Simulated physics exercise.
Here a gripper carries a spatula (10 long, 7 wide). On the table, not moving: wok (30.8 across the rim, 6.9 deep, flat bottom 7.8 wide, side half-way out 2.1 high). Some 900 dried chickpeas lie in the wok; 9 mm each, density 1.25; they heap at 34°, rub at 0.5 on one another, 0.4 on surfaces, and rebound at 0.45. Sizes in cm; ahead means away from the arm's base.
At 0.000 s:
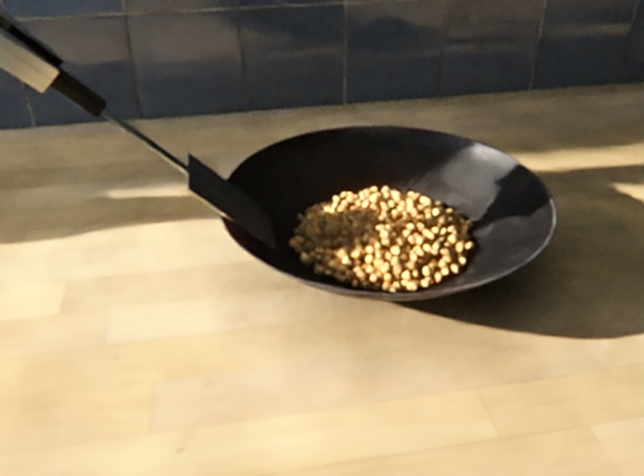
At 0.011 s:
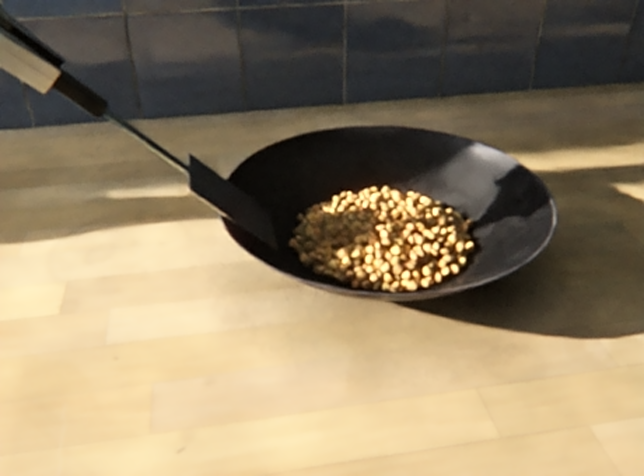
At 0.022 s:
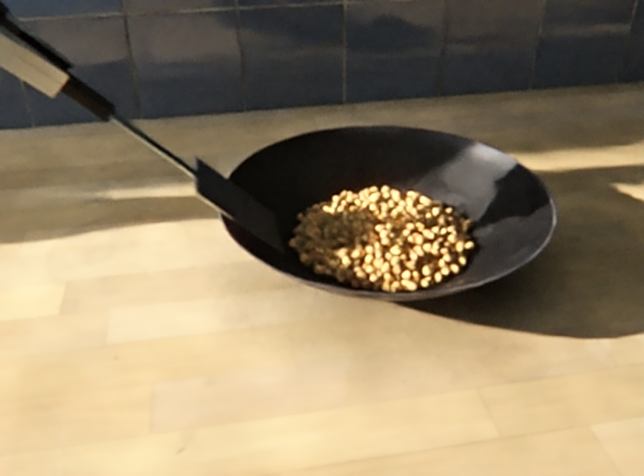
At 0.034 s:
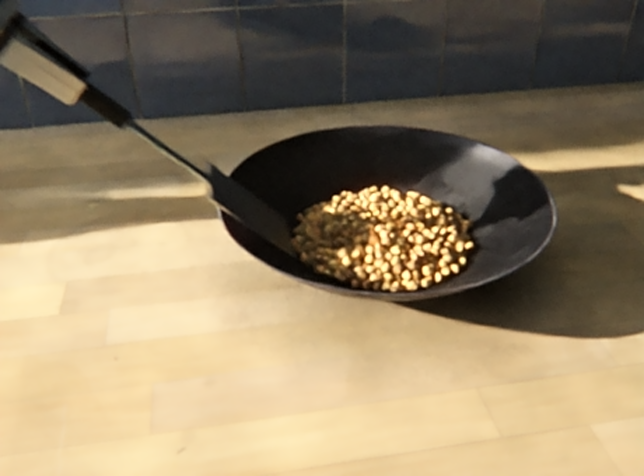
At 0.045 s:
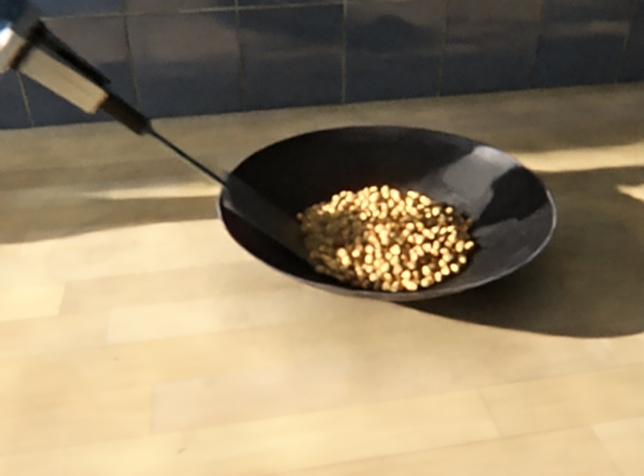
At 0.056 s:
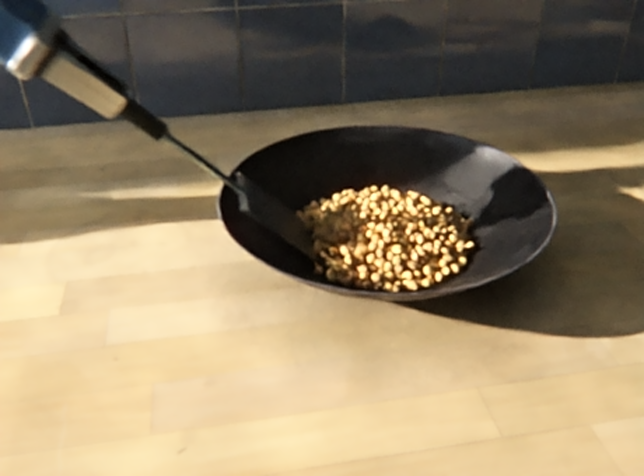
The footage shows a dark wok of small golden chickpeas resting on a light wooden surface while a spatula, held by a gripper at upper left, first stays nearly still, then slides slightly rightward and down against the chickpeas' left edge.
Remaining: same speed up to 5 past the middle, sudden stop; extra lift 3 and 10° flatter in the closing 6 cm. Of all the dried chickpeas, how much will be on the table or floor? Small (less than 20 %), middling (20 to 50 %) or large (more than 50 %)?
A small share, less than 20 %, ends on the table or floor.
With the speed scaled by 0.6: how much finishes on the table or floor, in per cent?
Some 0 per cent.
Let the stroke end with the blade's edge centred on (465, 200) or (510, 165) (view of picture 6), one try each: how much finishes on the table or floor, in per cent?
About 30 and 40 per cent.
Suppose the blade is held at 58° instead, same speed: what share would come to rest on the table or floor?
Then about 10 per cent.
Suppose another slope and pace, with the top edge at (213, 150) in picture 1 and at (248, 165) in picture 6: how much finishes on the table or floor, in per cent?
About 0 per cent.
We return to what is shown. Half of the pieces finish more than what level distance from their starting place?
Roughly 4 cm.
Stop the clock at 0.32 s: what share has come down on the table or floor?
Roughly 5 per cent.
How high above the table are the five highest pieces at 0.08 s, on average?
Some 6 cm.
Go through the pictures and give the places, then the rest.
In the first frame, spatula top edge at (187, 170), sloping 45°; upper third of the load around (383, 229), from x 295 to 470, top at y 190; 900 in the wok.
In the second frame, spatula top edge at (188, 171), sloping 45°; upper third of the load around (383, 229), from x 295 to 470, top at y 190.
In the third frame, spatula top edge at (195, 174), sloping 45°; upper third of the load around (383, 229), from x 295 to 470, top at y 190.
In the fourth frame, spatula top edge at (209, 180), sloping 45°; upper third of the load around (383, 228), from x 295 to 470, top at y 190.
In the fifth frame, spatula top edge at (225, 186), sloping 45°; upper third of the load around (383, 228), from x 295 to 470, top at y 190.
In the sixth frame, spatula top edge at (242, 191), sloping 45°; upper third of the load around (379, 227), from x 300 to 470, top at y 190; 900 in the wok.
After 0.08 s, sloping 45°, highest piece 6 above the table; 900 in the wok.
After 0.11 s, sloping 42°, highest piece 7 above the table; 900 in the wok.
After 0.32 s, sloping 35°, highest piece 10 above the table; 806 in the wok, 29 on the table or floor, 65 on the blade or in flight.
After 1.37 s, sloping 35°, highest piece 7 above the table; 801 in the wok, 99 on the table or floor.
At rest, 801 in the wok, 99 on the table or floor. That is 11 % on the table or floor.
